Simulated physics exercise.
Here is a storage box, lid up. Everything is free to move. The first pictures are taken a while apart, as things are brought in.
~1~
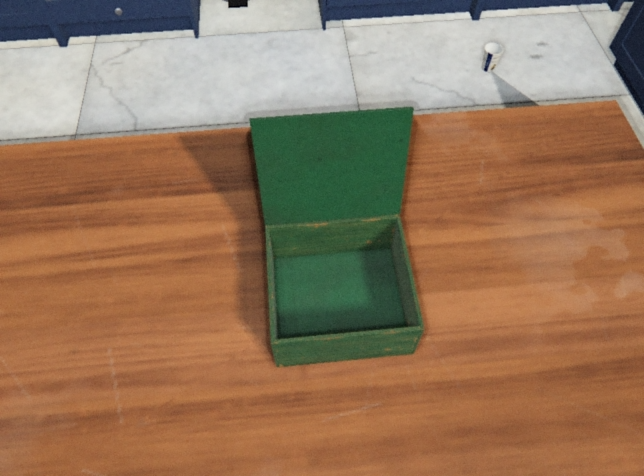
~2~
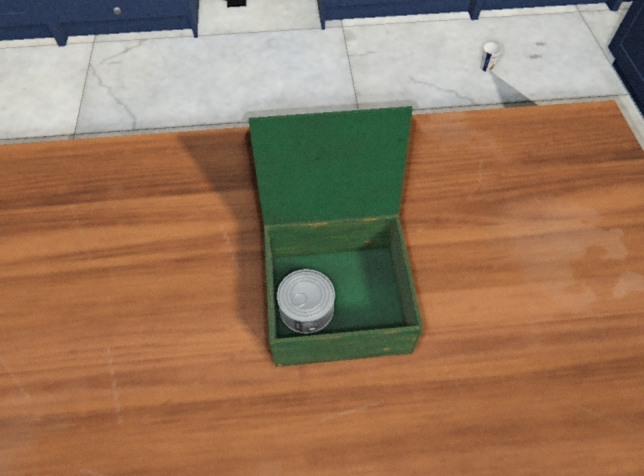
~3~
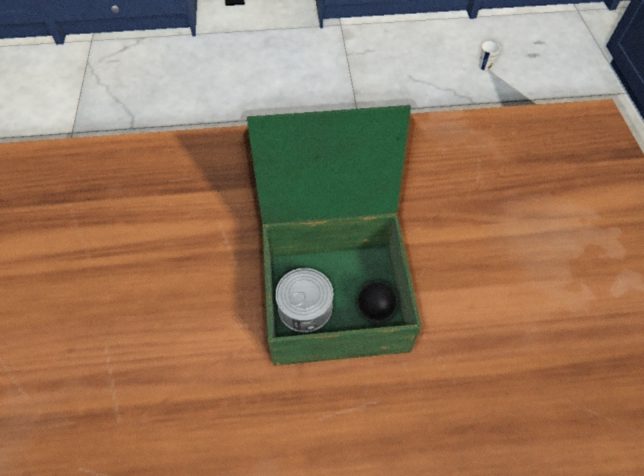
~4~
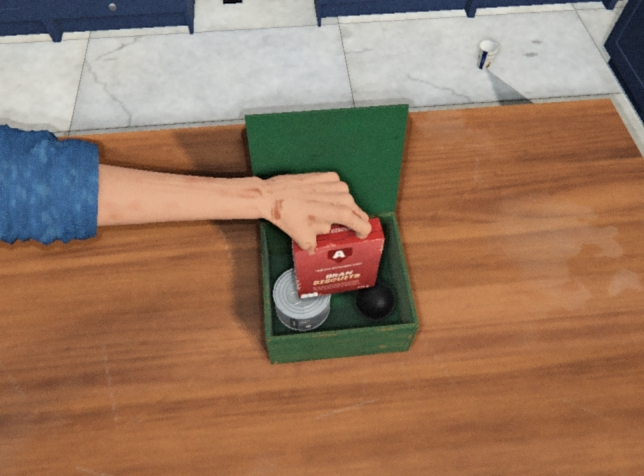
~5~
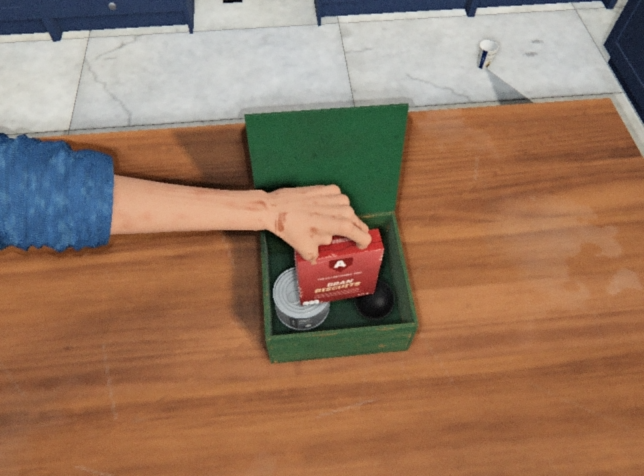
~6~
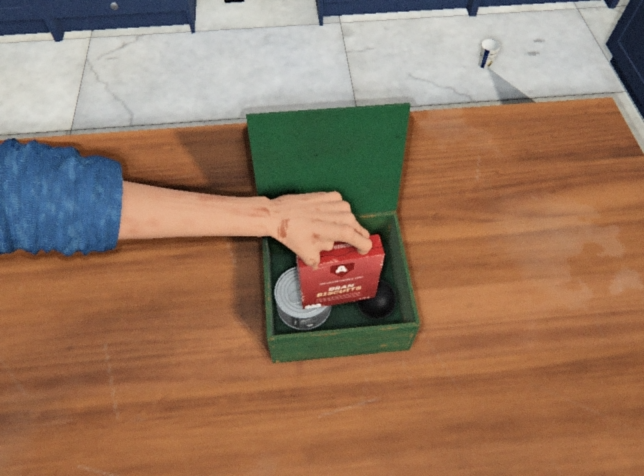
A hand lowers a red packet into an open green box holding a can and black ball.
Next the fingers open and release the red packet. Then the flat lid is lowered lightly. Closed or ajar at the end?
As it turns out, it will not close.
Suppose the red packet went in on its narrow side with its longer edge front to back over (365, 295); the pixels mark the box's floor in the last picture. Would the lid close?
Then it sits on the rim.
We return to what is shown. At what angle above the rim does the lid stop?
Some 10° above the rim.
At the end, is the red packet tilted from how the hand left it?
It tips.
Then, 1.20 s later than the last frame, lid starting down; red packet tilted by 7° near (341, 280).
Then, 1.70 s later than the last frame, lid 46° above the rim; red packet tilted by 7° near (342, 278).
Then, 1.90 s later than the last frame, lid 23° above the rim; red packet tilted by 37° near (345, 313); black ball moved a little.
Then, 2.60 s later than the last frame, lid 10° above the rim; red packet on its side near (341, 319).
When it is over, lid 10° above the rim; lying over in the box, red packet; the other 2 as before. End places, in pixels of the last picture, red packet near (341, 318).
